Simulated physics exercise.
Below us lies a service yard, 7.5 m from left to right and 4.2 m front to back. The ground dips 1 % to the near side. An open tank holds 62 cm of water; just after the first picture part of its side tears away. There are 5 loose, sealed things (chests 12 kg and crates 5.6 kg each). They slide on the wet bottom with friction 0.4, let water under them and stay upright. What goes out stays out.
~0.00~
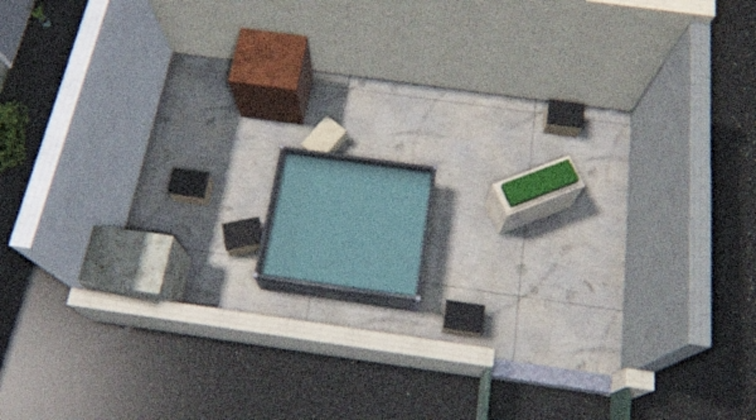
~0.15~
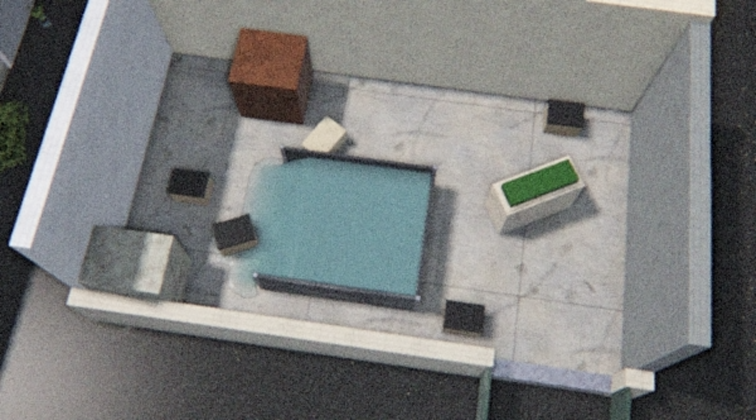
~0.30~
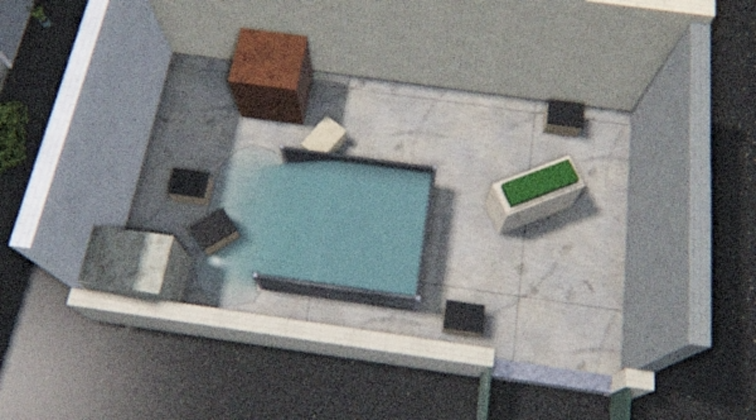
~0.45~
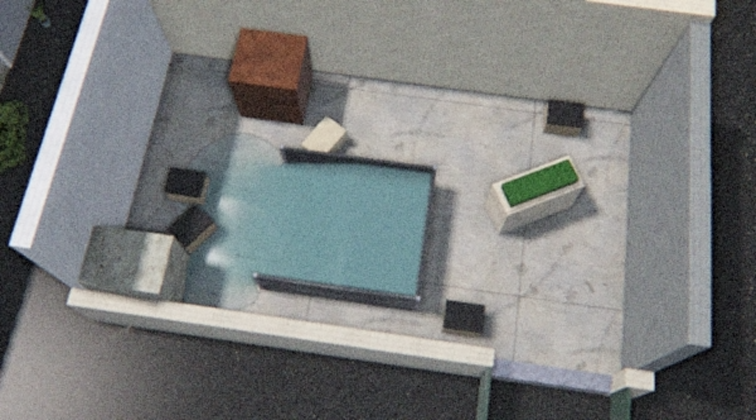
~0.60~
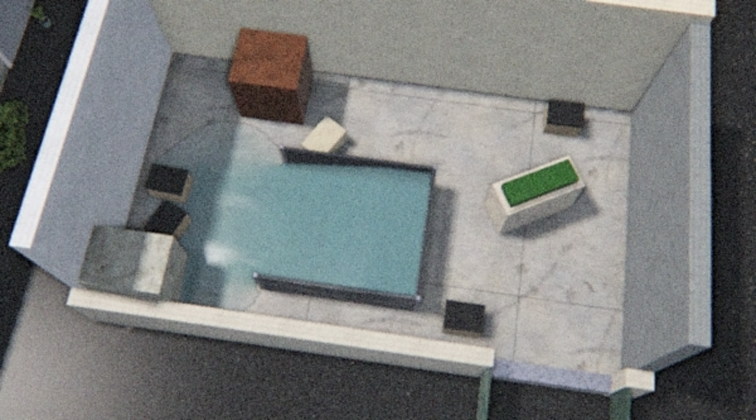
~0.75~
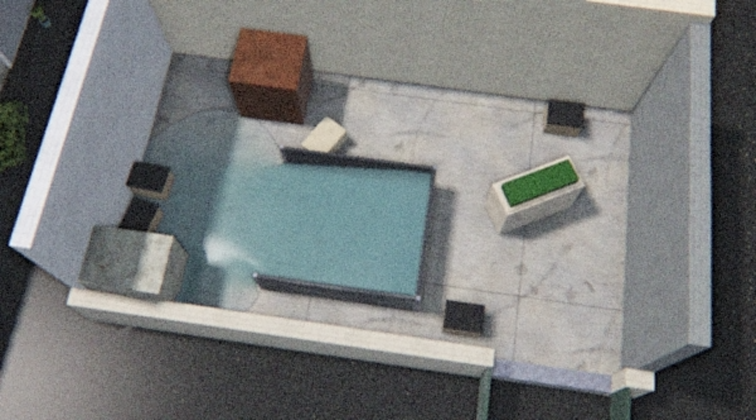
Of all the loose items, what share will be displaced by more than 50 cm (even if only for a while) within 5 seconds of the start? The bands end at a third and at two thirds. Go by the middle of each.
It is two thirds or more.
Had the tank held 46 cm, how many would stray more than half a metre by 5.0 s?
In that case 4 of them.
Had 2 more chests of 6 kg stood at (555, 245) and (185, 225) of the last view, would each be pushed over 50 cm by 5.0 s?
In that order: Under, more.
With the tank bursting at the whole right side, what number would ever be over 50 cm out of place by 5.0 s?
In that case 2 of them.
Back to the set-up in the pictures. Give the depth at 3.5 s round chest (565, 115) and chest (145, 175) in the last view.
About 0 and 44 cm.
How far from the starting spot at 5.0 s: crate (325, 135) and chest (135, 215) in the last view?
In turn: 200 cm, 200 cm.
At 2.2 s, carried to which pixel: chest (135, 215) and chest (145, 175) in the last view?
Around (131, 179) and (162, 101).
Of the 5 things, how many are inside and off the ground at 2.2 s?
2 of them.
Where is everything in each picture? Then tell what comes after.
The first frame shows a chest at (242, 232), on the bottom; a chest at (188, 182) rests on the ground; 4.2 m2 under water; 0 of 5 have shifted.
The second frame shows a chest at (234, 231), on the bottom, 13 cm from its start; a chest at (188, 182) rests on the ground; water covers 5.1 m2; 1 of 5 have shifted.
The third frame shows a chest at (213, 228) rests on the ground, 43 cm from its start; a chest at (188, 182), on the bottom; water covers 6.3 m2; 1 of 5 have shifted.
The fourth frame shows a chest at (190, 225), on the bottom, 77 cm from its start; a chest at (185, 182) rests on the ground, 5 cm from its start; water covers 7.5 m2; 2 of 5 have shifted.
The fifth frame shows a chest at (165, 221) rests on the ground, 114 cm from its start; a chest at (166, 179) rests on the ground, 32 cm from its start; water covers 8.7 m2; 2 of 5 have shifted.
The sixth frame shows a chest at (137, 217) rests on the ground, 155 cm from its start; a chest at (147, 176), on the bottom, 61 cm from its start; 9.8 m2 under water; 2 of 5 have shifted.
After 1.1 s 2 of 5 are over 50 cm from their spots; 2 afloat.
After 2.2 s 2 of 5 are over 50 cm from their spots; 2 afloat.
After 3.5 s 3 of 5 are over 50 cm from their spots; 2 afloat.
After 5.0 s 4 of 5 are over 50 cm from their spots, and 4 have been at some point; 3 afloat.
